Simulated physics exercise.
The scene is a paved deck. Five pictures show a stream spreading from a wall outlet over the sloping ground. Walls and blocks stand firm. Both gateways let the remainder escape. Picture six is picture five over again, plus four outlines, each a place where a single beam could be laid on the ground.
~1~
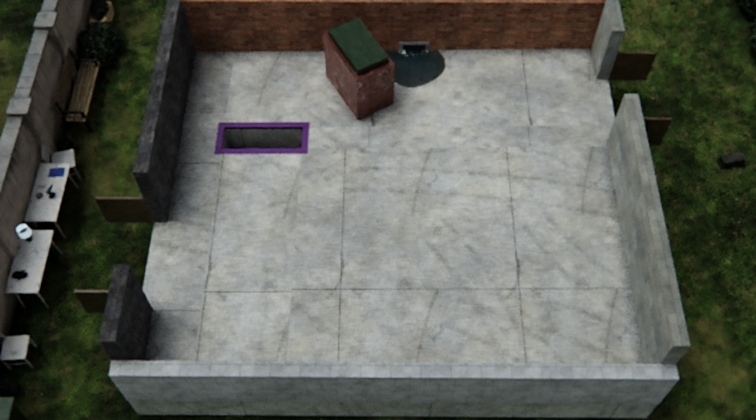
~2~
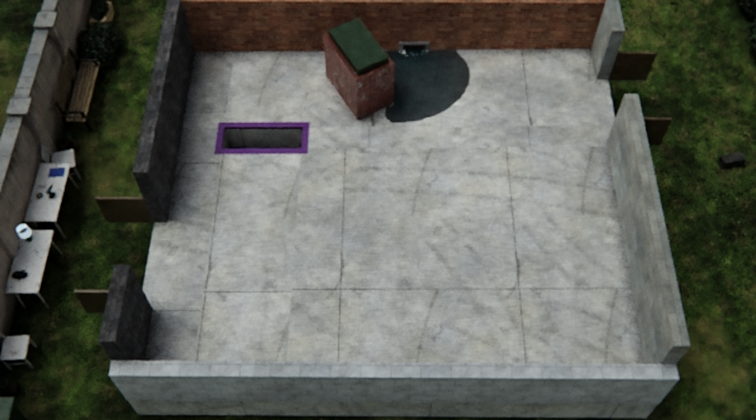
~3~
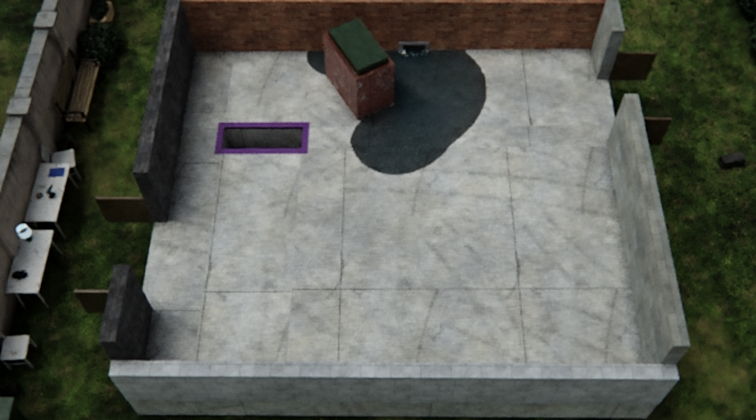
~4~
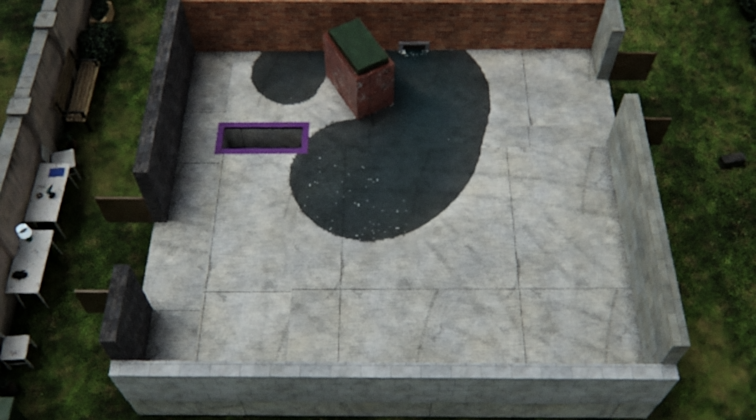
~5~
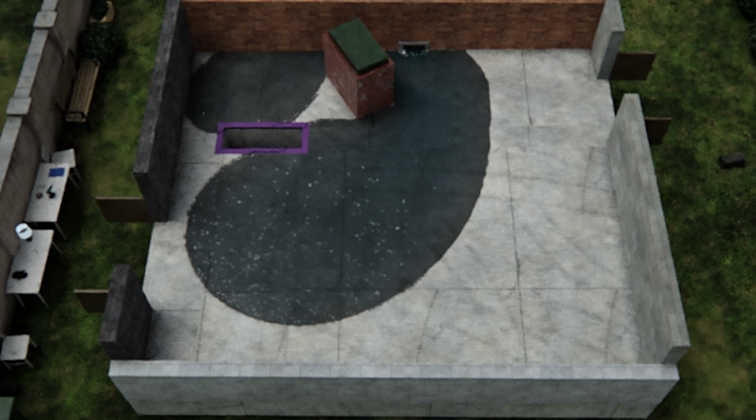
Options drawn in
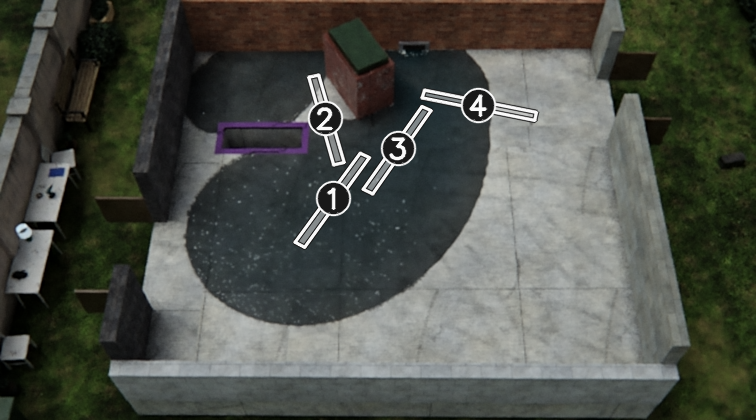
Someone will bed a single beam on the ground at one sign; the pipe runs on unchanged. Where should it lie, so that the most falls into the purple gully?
3 is best.
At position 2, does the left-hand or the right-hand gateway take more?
More leaves on the left.
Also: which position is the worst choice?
2.
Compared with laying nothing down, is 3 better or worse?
Better.
In white, 1 from (299, 244) to (364, 155); 2 from (313, 76) to (338, 163); 3 from (367, 191) to (426, 108); 4 from (423, 94) to (535, 116).
For position 1, about 11 % of the stream goes into the purple gully, about 88 % out by the gates.
For position 2, about 3 % of the stream goes into the purple gully, about 96 % out by the gates.
For position 3, about 15 % of the stream goes into the purple gully, about 84 % out by the gates.
For position 4, about 11 % of the stream goes into the purple gully, about 86 % out by the gates.
